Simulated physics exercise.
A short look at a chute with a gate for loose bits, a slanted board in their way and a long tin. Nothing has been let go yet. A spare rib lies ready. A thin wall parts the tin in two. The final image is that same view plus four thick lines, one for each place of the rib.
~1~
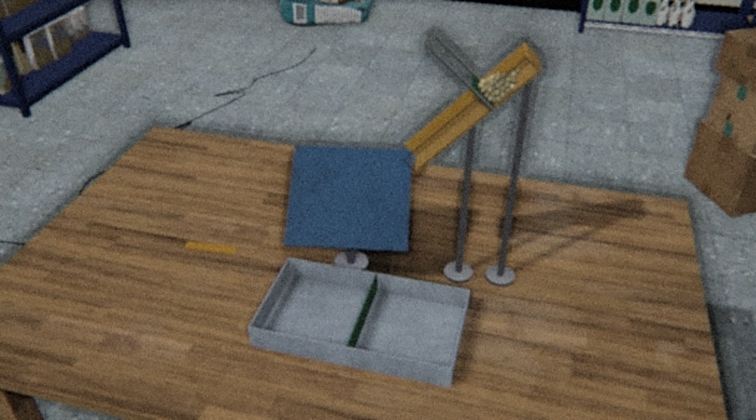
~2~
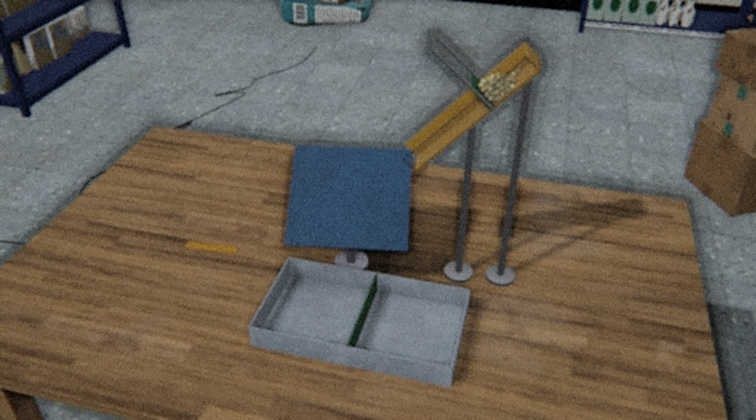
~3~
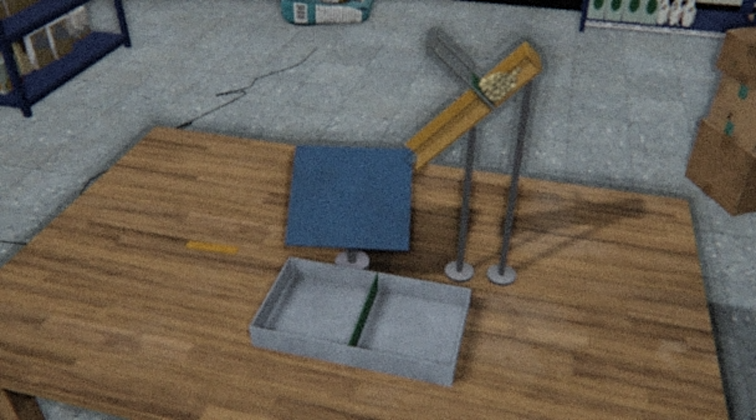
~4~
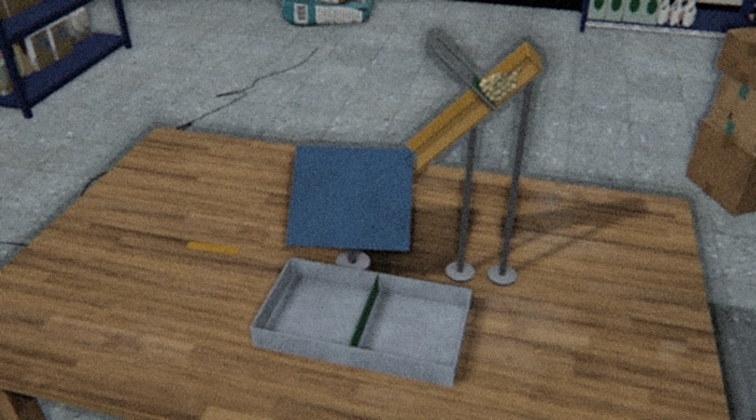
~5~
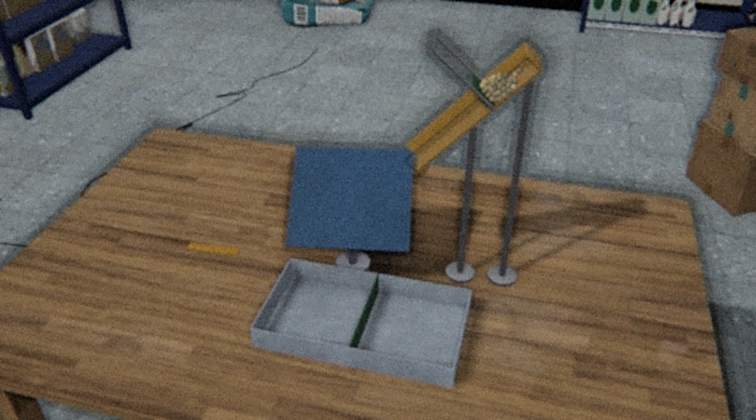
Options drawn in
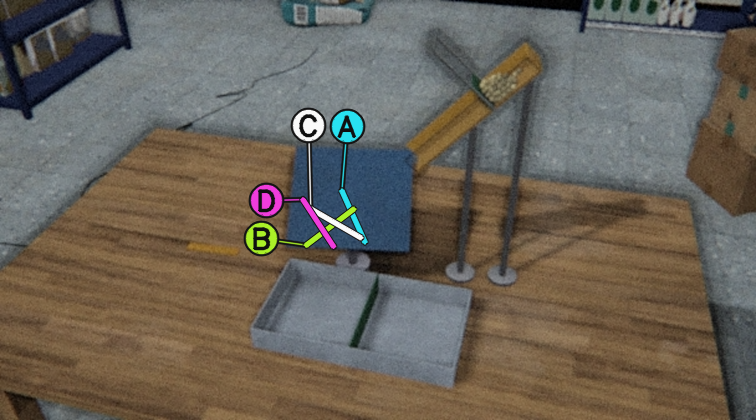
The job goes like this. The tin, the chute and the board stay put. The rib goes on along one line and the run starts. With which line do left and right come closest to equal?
Line C.
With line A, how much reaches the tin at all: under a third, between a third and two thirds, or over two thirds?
It is over two thirds.
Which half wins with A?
The right half.
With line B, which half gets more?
Left.
On the marked copy, line A from (341, 190) to (364, 242); line B from (353, 209) to (306, 245); line C from (310, 208) to (360, 237); line D from (302, 199) to (333, 246).
For line A, of what is caught, a small part in the left half, most in the right.
For line B, of what is caught, nearly all in the left half, a small part in the right.
For line C, of what is caught, about half in the left half, about half in the right.
For line D, of what is caught, most in the left half, a small part in the right.
